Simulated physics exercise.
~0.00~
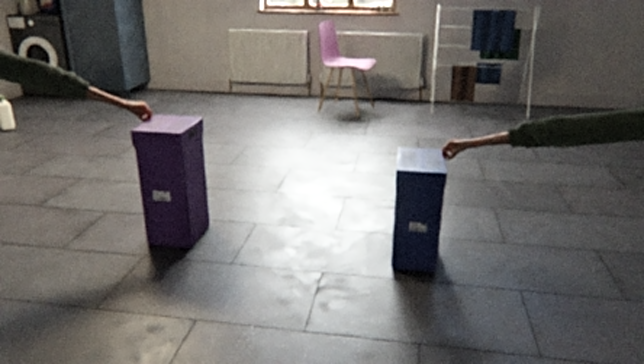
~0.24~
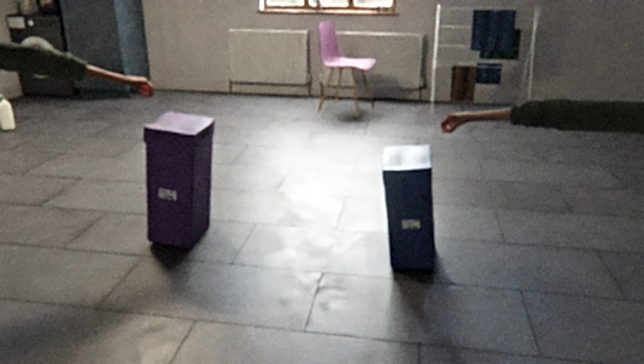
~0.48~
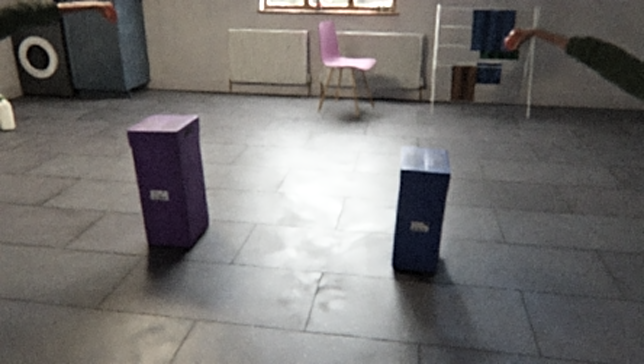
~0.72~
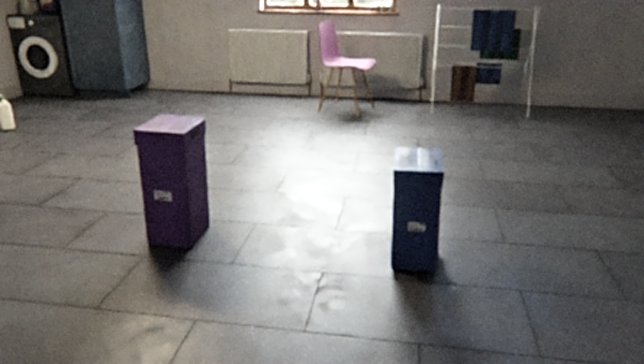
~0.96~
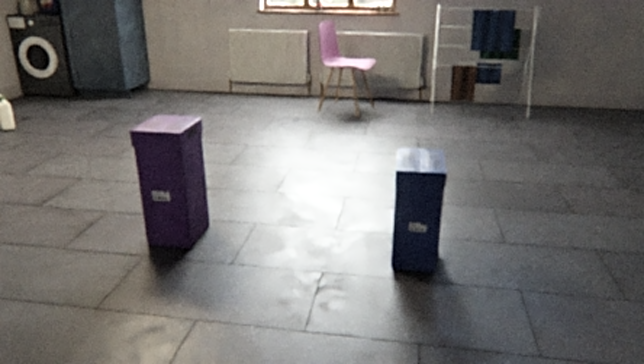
In a grey-tiled utility room, two hands nudge tall purple and blue boxes, which tilt slightly, rock back and stand upright.
